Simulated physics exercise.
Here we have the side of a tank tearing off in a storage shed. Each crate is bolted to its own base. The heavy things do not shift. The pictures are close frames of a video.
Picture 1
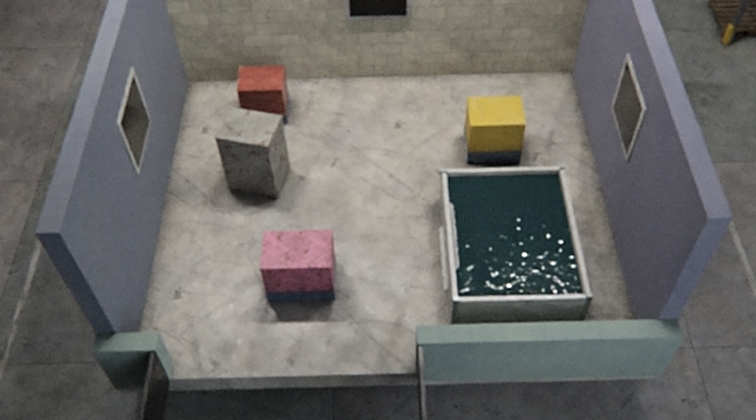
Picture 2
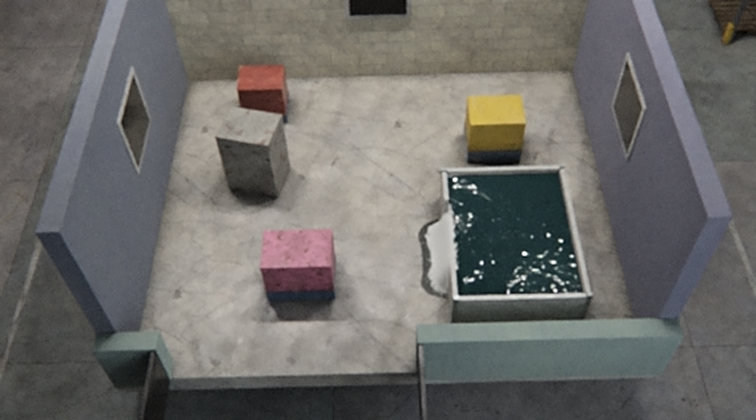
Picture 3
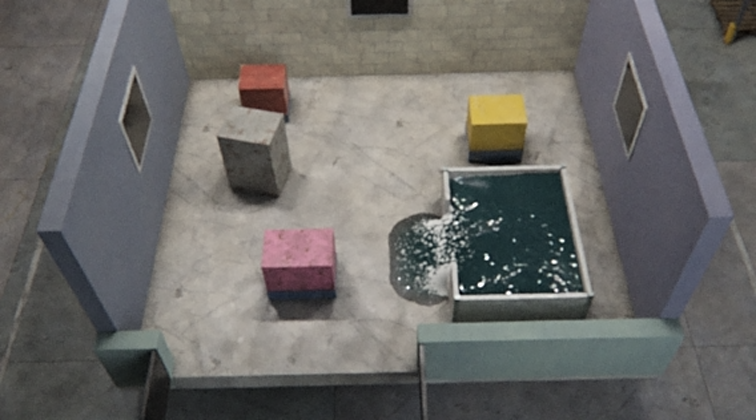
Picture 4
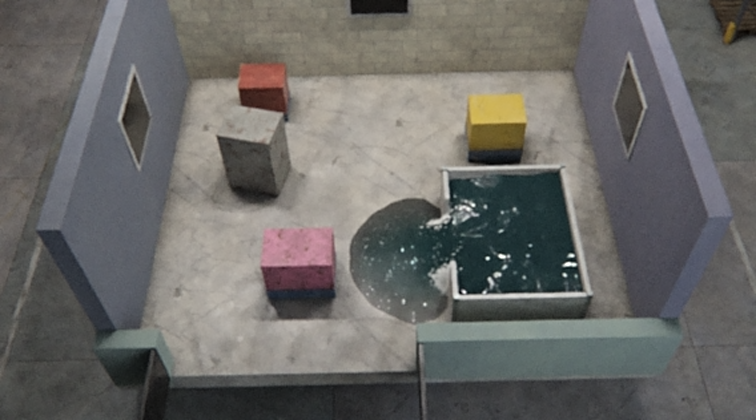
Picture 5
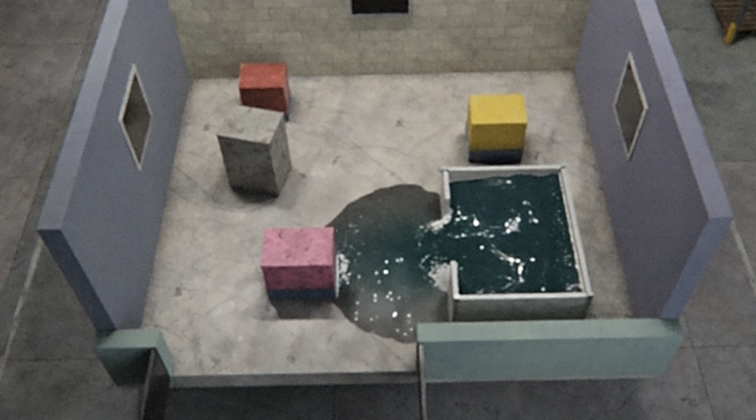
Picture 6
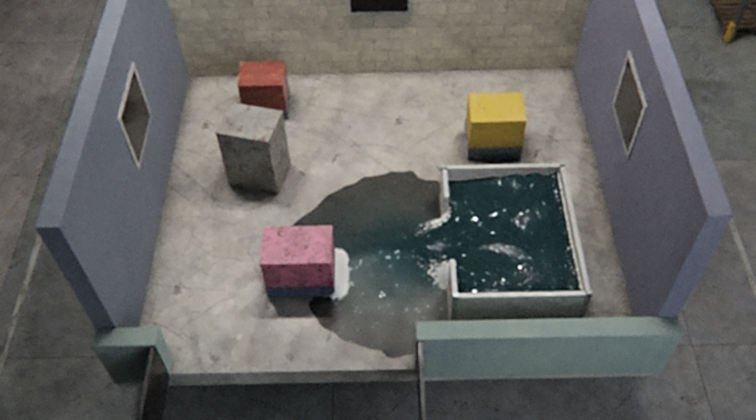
Dark water pouring from the left side of an open tank and spreading across a shed floor, reaching a pink block.
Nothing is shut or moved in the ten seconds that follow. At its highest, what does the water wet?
One by one: The yellow crate keeps dry; the red crate keeps dry; the pink crate is soaked.
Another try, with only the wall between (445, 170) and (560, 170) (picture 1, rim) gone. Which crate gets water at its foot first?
I say the yellow-painted one.
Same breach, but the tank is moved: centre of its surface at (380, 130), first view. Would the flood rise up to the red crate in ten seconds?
My reading: The red crate ends up wet.
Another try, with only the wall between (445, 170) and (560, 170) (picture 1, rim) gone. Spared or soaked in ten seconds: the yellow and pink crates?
My reading: The yellow one is topped, the pink one stays dry.
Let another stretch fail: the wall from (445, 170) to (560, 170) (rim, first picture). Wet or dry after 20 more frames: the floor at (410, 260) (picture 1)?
Answer: Not flooded.
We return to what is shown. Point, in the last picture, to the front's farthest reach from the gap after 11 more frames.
Near (180, 127).
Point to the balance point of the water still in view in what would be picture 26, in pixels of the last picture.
Near (372, 226).
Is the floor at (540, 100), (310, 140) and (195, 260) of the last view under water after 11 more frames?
In that order: No water, flooded, flooded.
A moment on, water covers 30 % of the floor; the yellow crate not reached, the red crate not reached, the pink crate water round its plinth.
Next, water covers 40 % of the floor; the yellow crate not reached, the red crate water round its plinth, the pink crate water round its plinth.
Then, water covers 50 % of the floor; the yellow crate not reached, the red crate water round its plinth, the pink crate water round its plinth.
Later, water covers 70 % of the floor; the yellow crate not reached, the red crate water round its plinth, the pink crate water round its plinth.
In the end, water covers 85 % of the floor; the yellow crate stayed above the water, the red crate stayed above the water, the pink crate was topped.
